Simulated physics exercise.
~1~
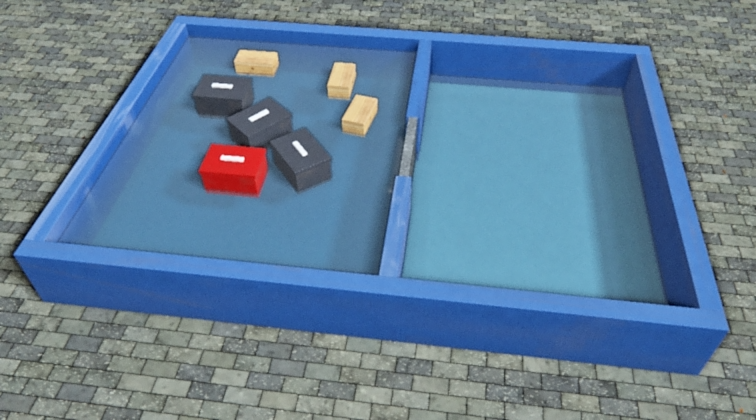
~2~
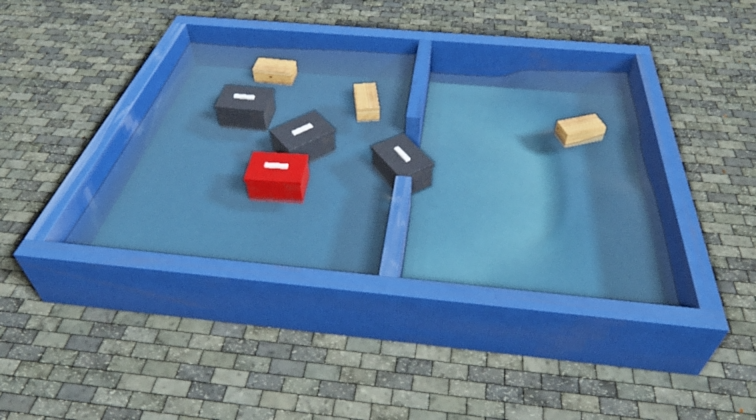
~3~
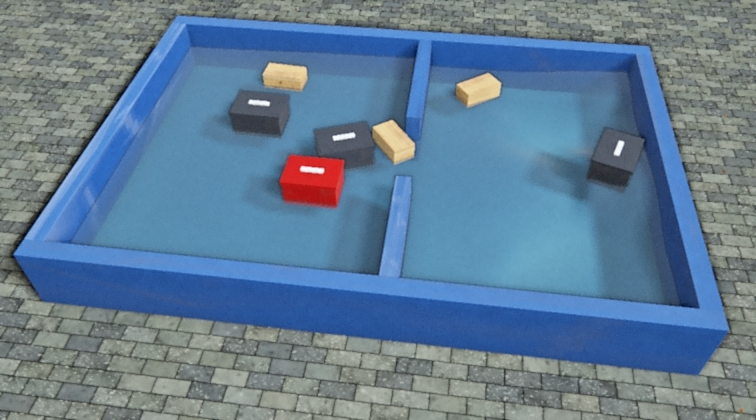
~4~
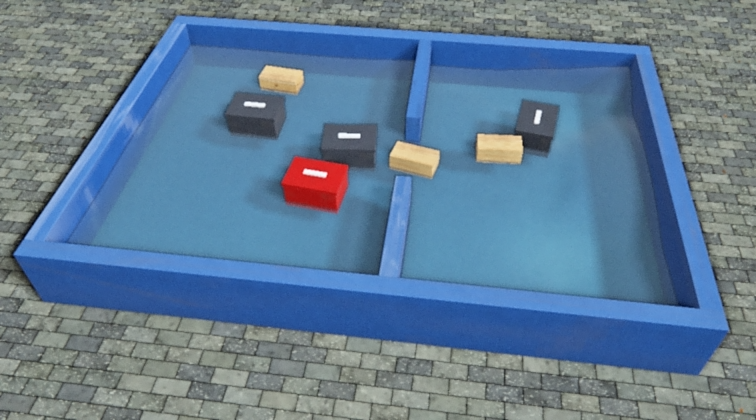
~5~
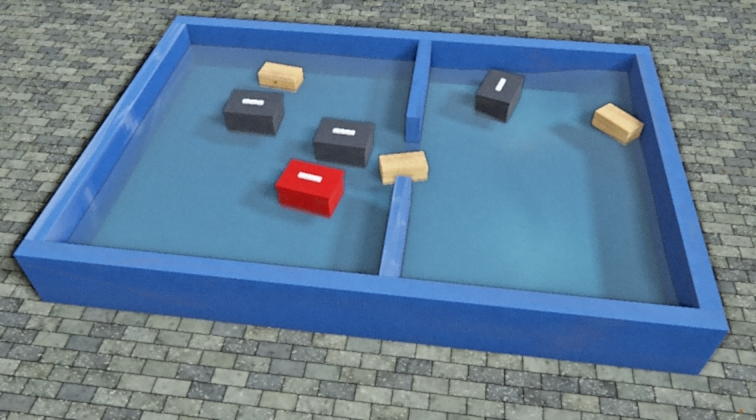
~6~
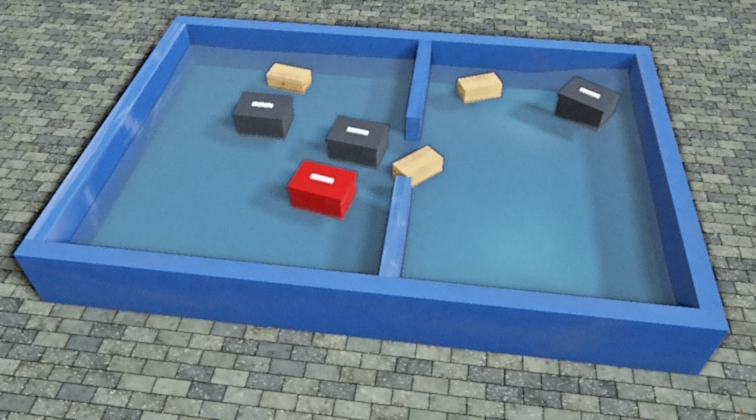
Blue divided basin on paving, with floating dark, red and wooden boxes drifting right, some crossing the gap, red staying left.
